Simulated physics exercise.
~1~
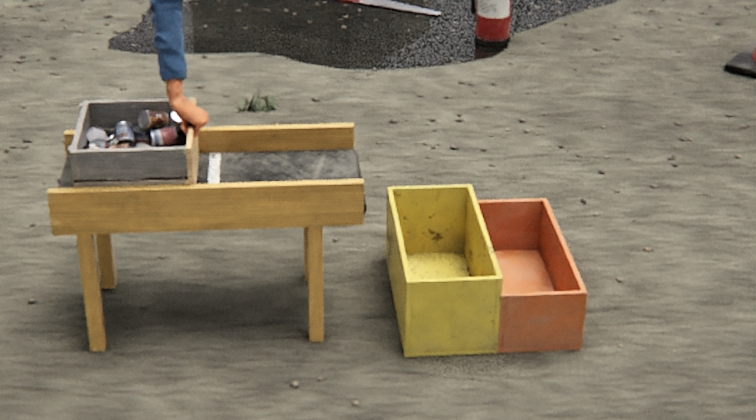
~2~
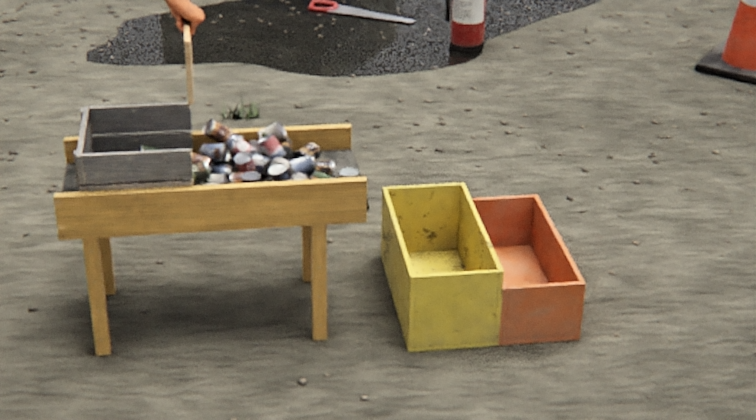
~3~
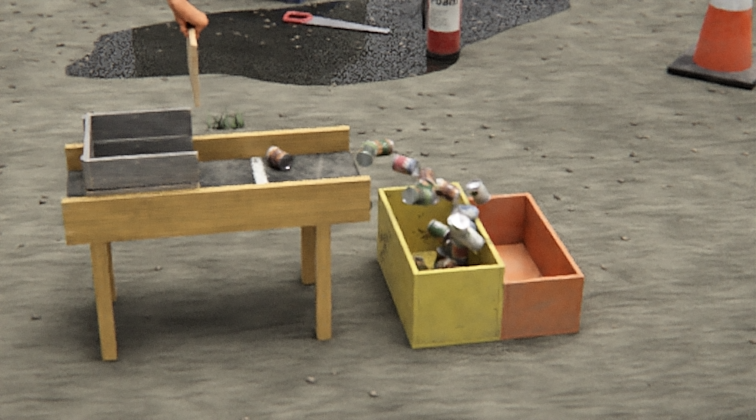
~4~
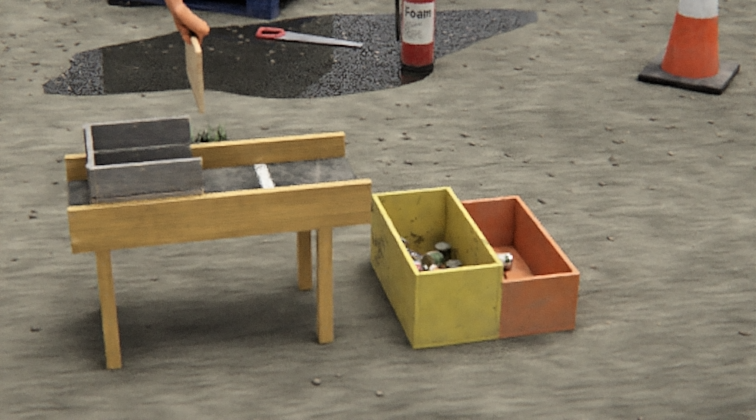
On gravelly ground, a hand lifts a gate and tins ride off a belt, mostly into the yellow bin.
